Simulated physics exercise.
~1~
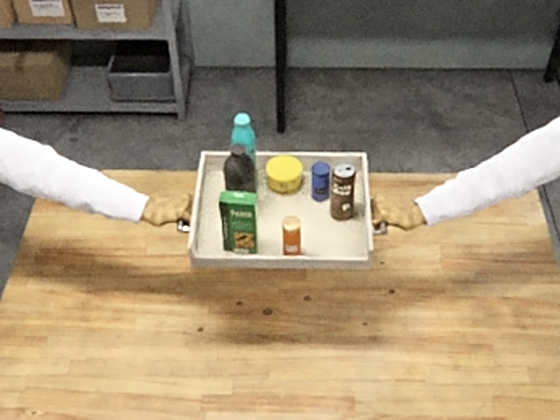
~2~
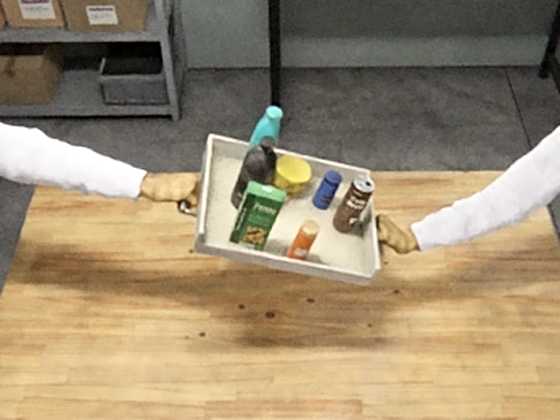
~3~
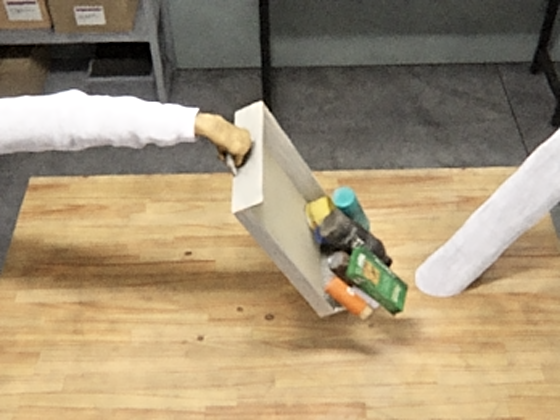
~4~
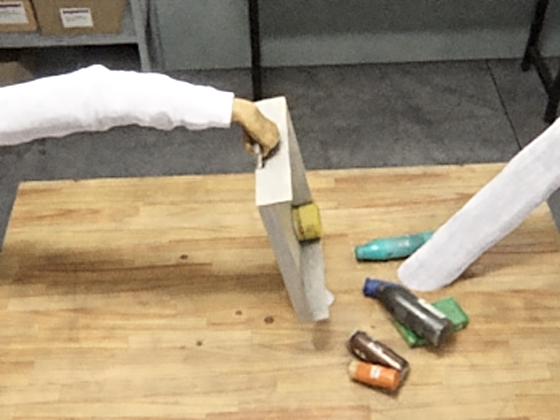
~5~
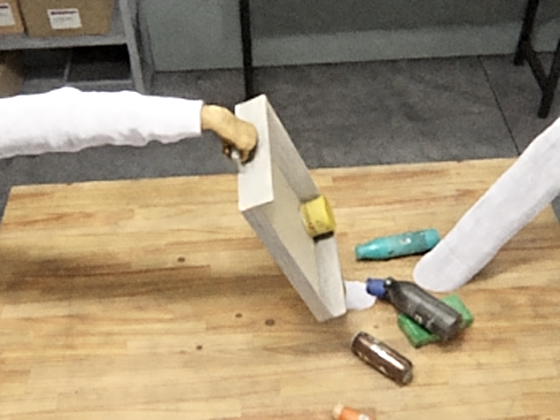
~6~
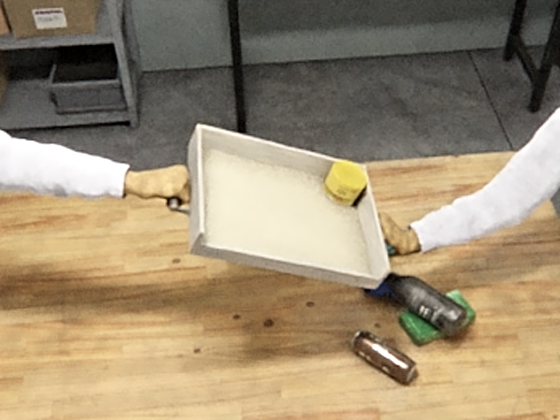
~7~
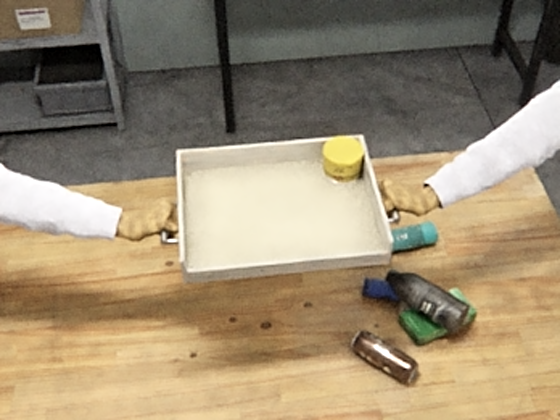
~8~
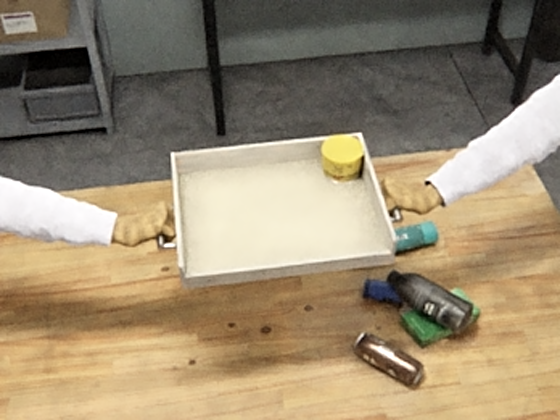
In a room with a wooden table, grey floor and shelves of boxes behind, seen from above and in front, two gloved hands hold a pale crate by its ends. Inside stand a green packet, black and turquoise bottles, a yellow tub, a blue shaker, a brown can and an orange shaker. The crate tips steeply, right side down, and its load slides and tumbles onto the table. The yellow tub stays inside while the orange shaker moves toward the near edge. The hands bring the crate back level, leaving the tub in its far right corner and the bottles, packet and can lying at right.
